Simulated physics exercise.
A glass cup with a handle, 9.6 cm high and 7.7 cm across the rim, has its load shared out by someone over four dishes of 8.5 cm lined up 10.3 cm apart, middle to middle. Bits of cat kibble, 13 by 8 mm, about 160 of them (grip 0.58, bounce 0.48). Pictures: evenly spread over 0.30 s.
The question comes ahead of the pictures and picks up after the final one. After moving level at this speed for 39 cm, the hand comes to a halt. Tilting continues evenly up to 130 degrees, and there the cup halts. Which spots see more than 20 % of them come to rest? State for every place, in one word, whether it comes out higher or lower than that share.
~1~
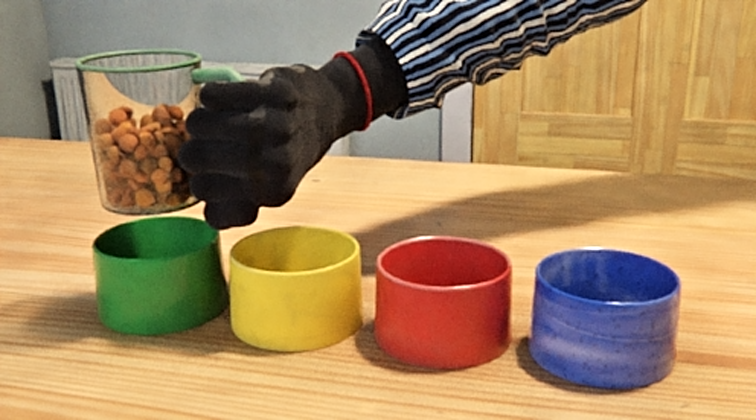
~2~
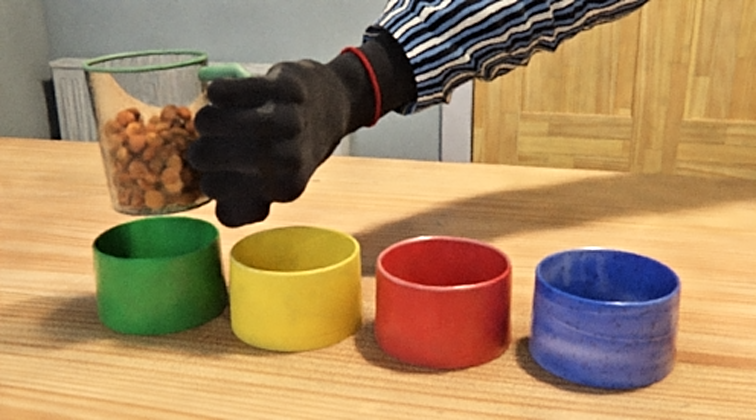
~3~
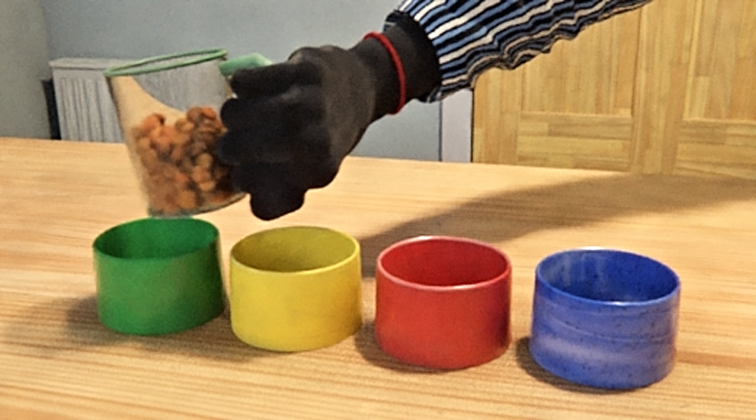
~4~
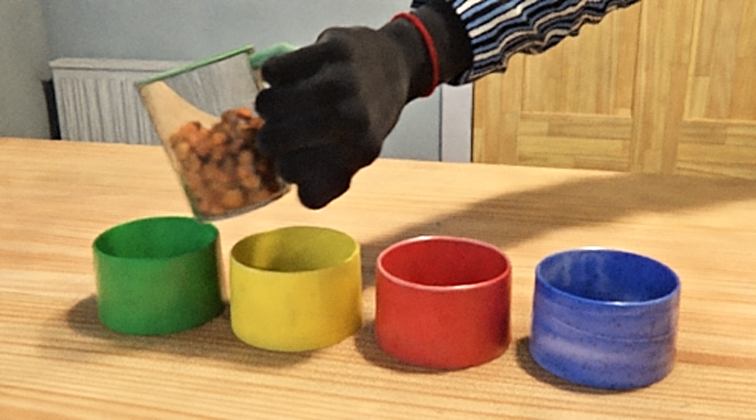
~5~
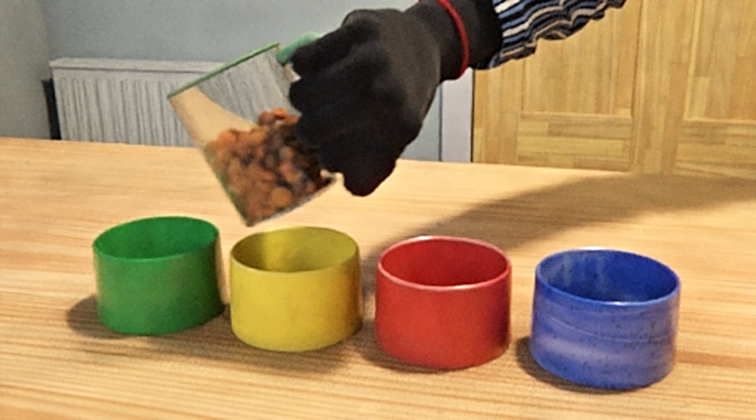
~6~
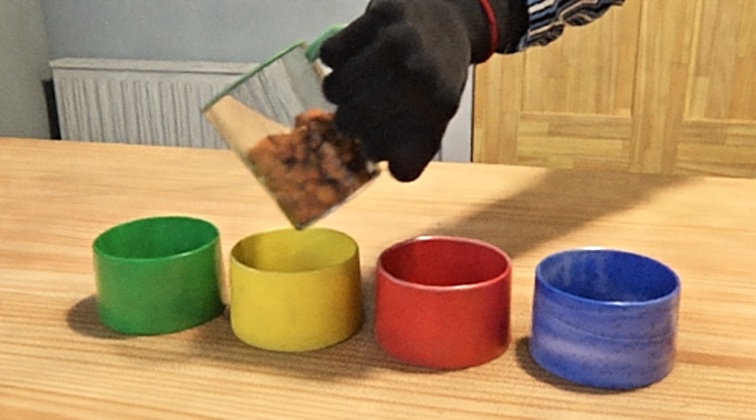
Red: Lower, blue: Higher, green: Lower, yellow: Lower, counter: Higher.
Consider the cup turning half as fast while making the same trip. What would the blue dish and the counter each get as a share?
The blue dish 50, the counter 50.
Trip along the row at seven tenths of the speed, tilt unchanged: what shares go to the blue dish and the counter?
Shares - blue 50, counter 20.
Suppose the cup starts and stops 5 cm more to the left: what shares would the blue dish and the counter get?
In that case blue 100; counter 0.
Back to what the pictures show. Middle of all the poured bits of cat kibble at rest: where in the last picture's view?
When it all comes to rest, the middle is near (671, 347).
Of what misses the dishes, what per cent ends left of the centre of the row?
About 0 percent.
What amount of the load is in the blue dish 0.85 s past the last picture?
About 25 percent up to now.
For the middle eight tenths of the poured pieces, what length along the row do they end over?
Spread: Around 10 cm.
Then, 0.31 s after the last picture, tilt 81 degrees; cup holds 100 %.
Then, 0.53 s after the last picture, tilt 113 degrees; cup holds 95 %, blue 5 %.
Then, 0.85 s after the last picture, tilt 130 degrees; cup holds 35 %, blue 25 %.
In the end, red 0 %, blue 40 %, green 0 %, yellow 0 %, counter 60 %.
